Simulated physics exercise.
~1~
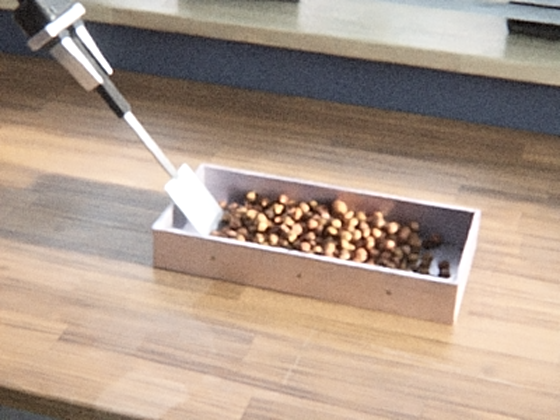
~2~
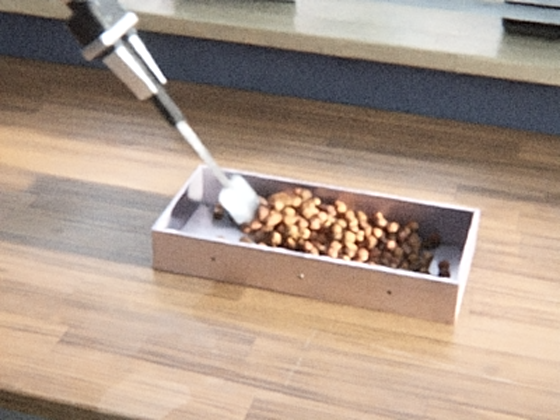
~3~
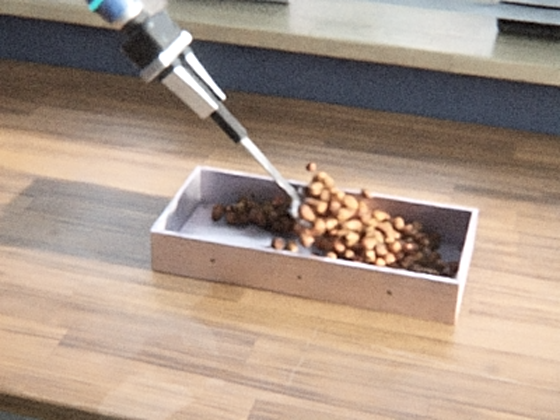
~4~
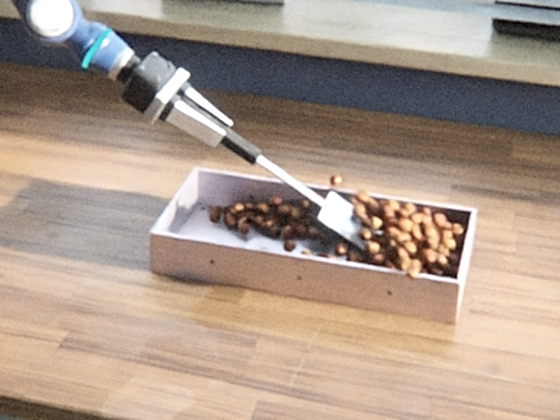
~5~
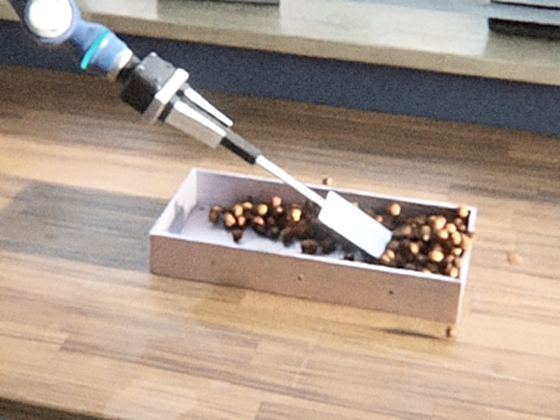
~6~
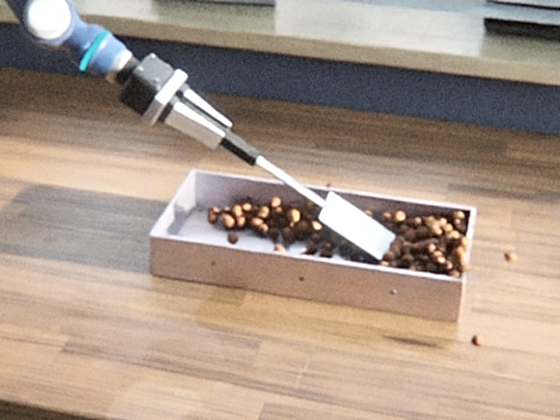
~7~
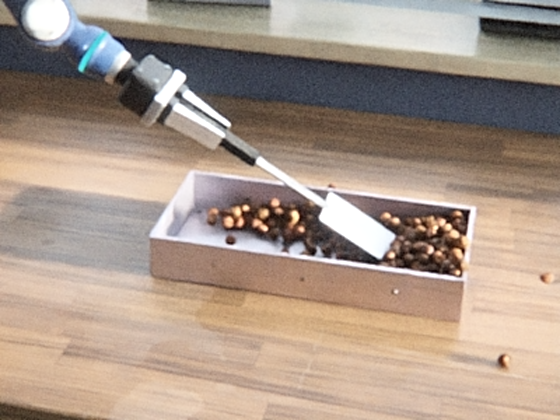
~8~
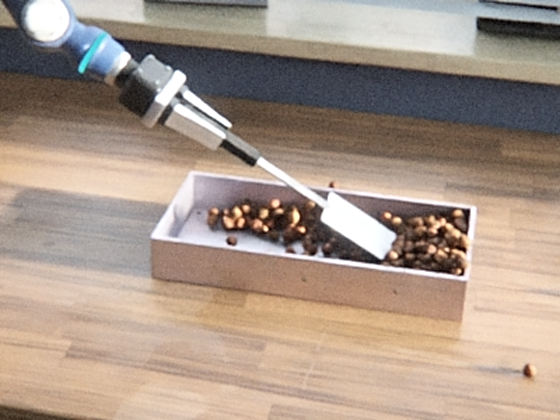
In this clip, a robot arm pushes a white paddle rightward through hazelnuts in a shallow tray on a wooden table, heaping them toward the right end. The paddle stops inside the tray as a few nuts spill out and roll away, while most remain in the tray.
